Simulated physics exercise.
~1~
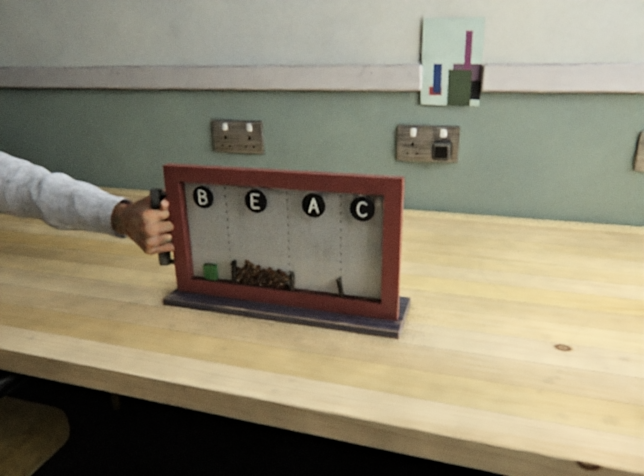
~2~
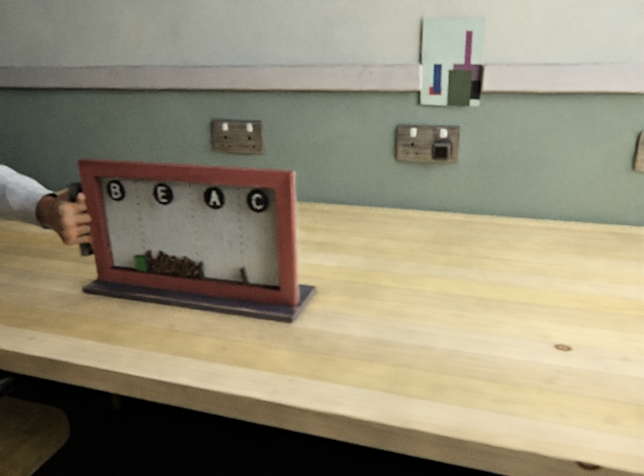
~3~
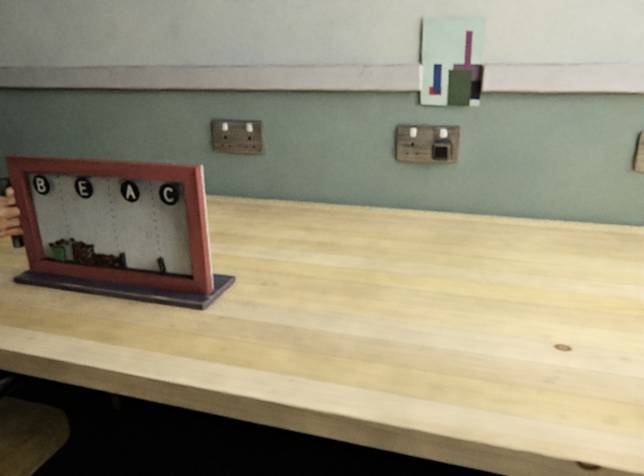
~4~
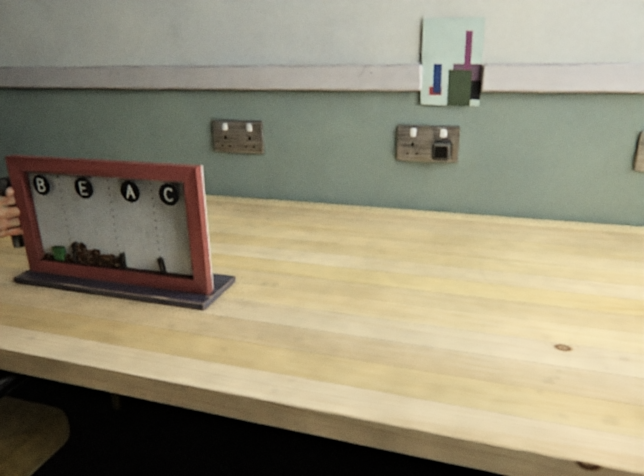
A hand slides a red-framed case left across the table, and its dark beads spread leftward.
